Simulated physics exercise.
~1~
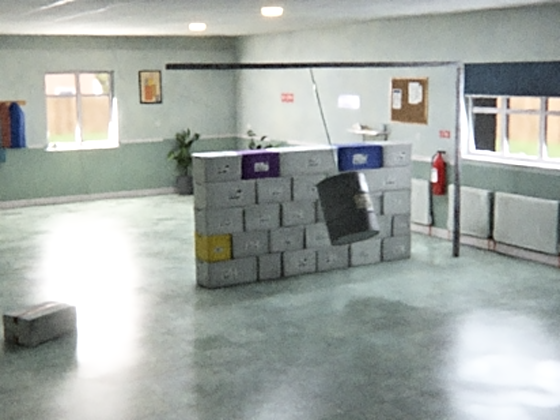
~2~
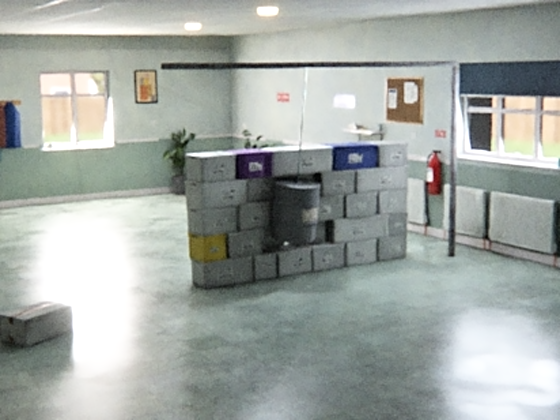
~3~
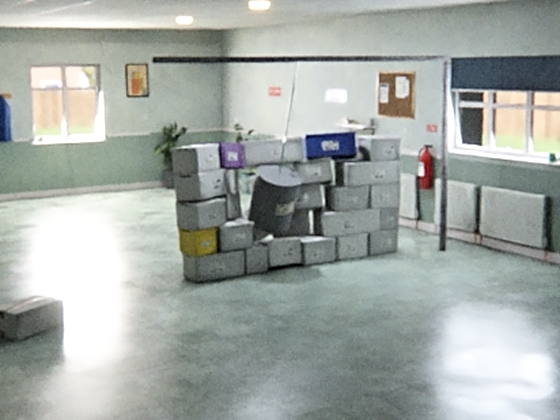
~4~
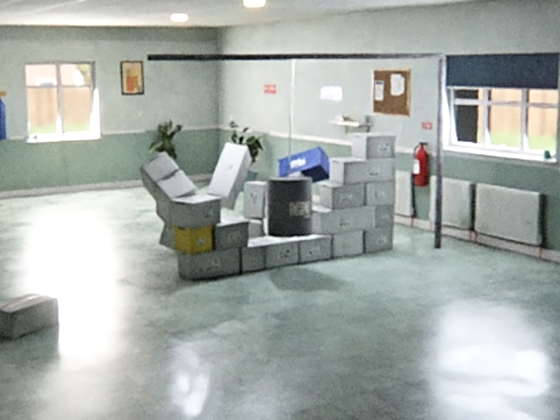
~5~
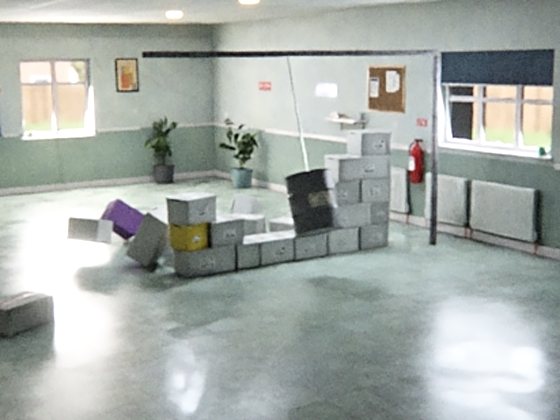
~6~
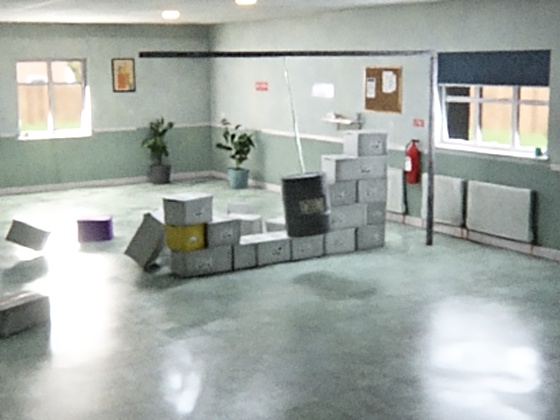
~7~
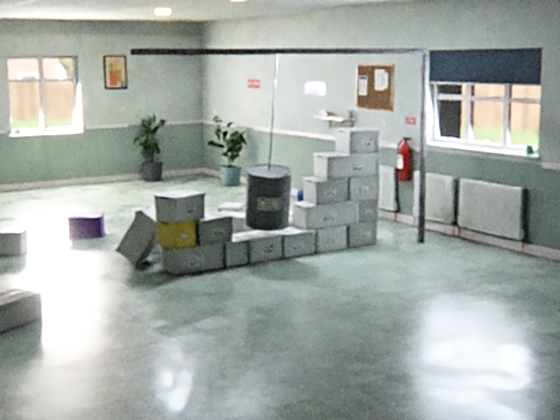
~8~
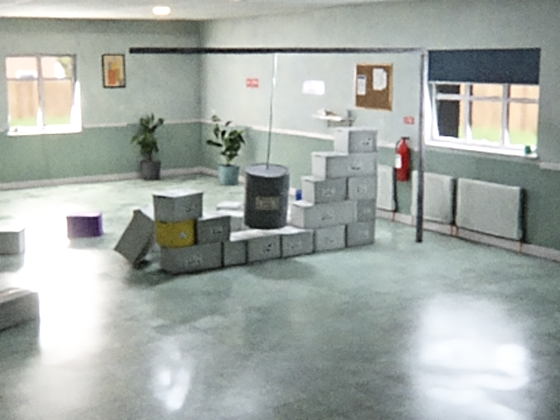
A dark drum on a line from an overhead beam swings into a staggered wall of lidded grey totes in a bright, pale green room. It punches into the middle, and the upper rows sag and split as the blue and purple totes tilt. The top left side then topples, sending the purple tote tumbling to the floor at left, while the blue one drops behind the drum. The drum sways right, then back left. It ends above a low gap, with a stepped stack standing at right, the yellow tote still in place, and a grey tote leaning against the left end.
